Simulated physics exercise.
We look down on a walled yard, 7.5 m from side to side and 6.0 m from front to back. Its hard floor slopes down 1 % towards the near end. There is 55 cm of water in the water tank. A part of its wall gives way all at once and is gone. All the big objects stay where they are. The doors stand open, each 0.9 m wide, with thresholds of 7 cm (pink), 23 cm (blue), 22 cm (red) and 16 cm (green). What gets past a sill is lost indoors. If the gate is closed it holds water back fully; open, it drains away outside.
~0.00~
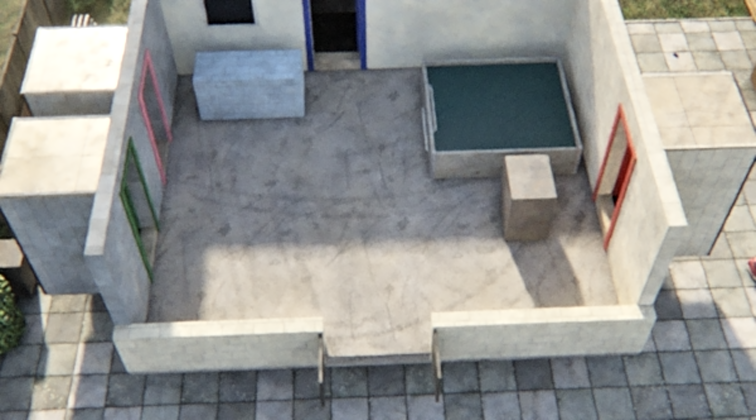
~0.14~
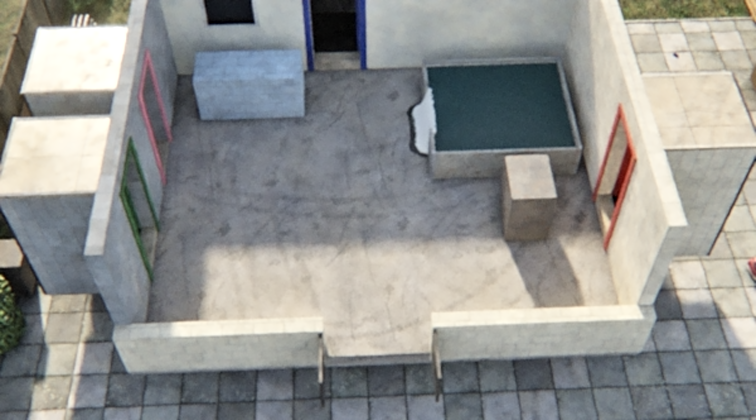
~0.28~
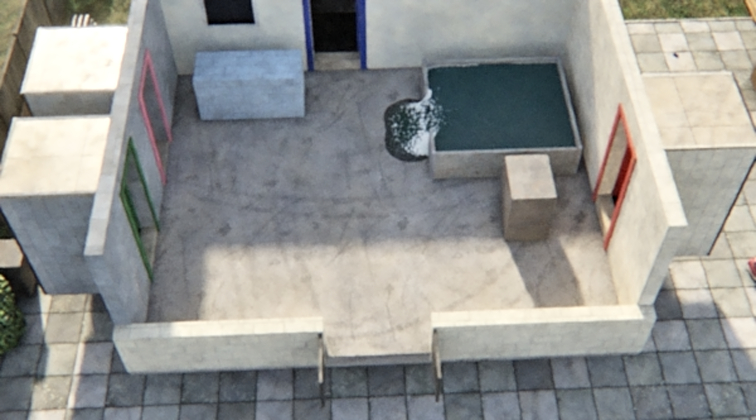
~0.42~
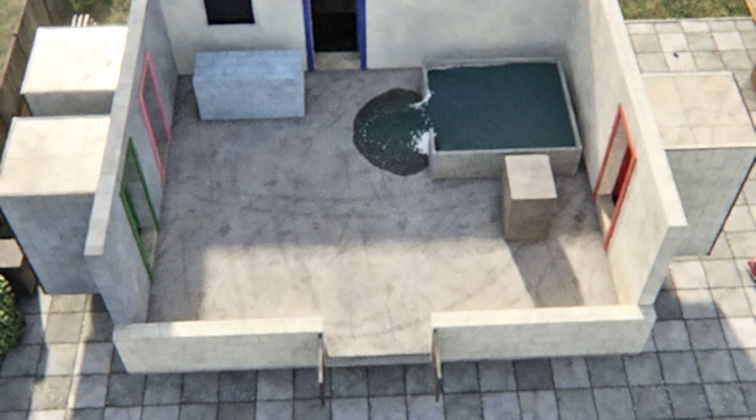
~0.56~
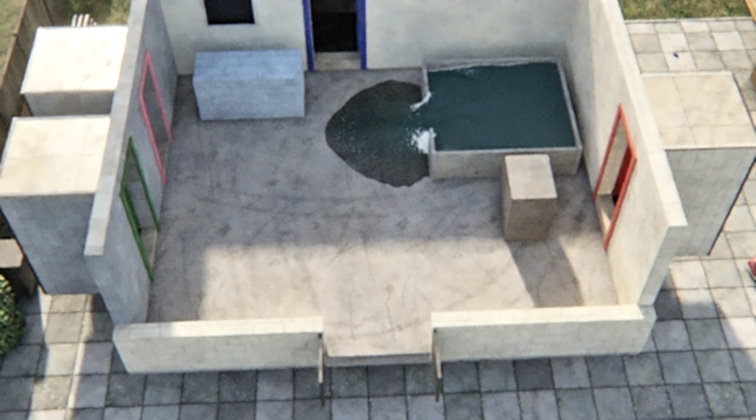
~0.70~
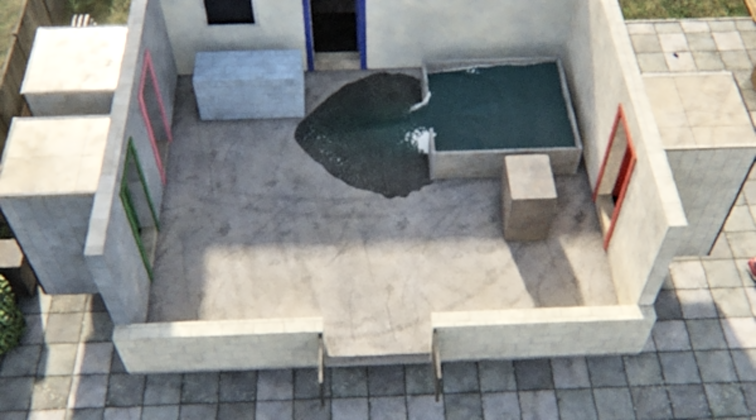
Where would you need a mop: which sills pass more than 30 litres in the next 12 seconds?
Within that time: At the pink door it goes over the limit; at the blue door it keeps below the limit; at the red door it keeps below the limit; at the green door it stays under the limit.
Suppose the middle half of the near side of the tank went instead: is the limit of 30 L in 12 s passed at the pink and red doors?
Against that limit: Pink not over, red below.
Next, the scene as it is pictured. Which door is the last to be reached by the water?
The red one.
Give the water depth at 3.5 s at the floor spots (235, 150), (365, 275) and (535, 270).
About 5, 1 and 0 cm.
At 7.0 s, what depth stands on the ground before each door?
Depths in cm: Pink 12, blue 8, red 0, green 11.
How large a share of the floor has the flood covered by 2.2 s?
Near 40 per cent is wet.
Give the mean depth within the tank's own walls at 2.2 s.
Some 36 cm.
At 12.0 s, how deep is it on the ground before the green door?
Roughly 9.5 cm deep.
After 1.4 s water covers 25 % of the floor and is deepest (31 cm) near (417, 131); pink door not reached, blue door 6 cm at the sill, 0 L in, red door not reached, green door not reached.
After 2.2 s water covers 40 % of the floor and is deepest (29 cm) near (417, 131); pink door 17 cm at the sill, 11 L in, blue door 16 cm at the sill, 0 L in, red door not reached, green door not reached.
After 3.5 s water covers 55 % of the floor and is deepest (24 cm) near (143, 349); pink door 20 cm at the sill, 91 L in, blue door 16 cm at the sill, 1 L in, red door not reached, green door 14 cm at the sill, 0 L in.
After 7.0 s water covers 75 % of the floor and is deepest (22 cm) near (143, 349); pink door 12 cm at the sill, 181 L in, blue door 8 cm at the sill, 1 L in, red door not reached, green door 11 cm at the sill, 0 L in.
After 12.0 s water covers 100 % of the floor and is deepest (14 cm) near (143, 349); pink door 5 cm at the sill, 202 L in, blue door 5 cm at the sill, 1 L in, red door 7 cm at the sill, 0 L in, green door 10 cm at the sill, 0 L in.
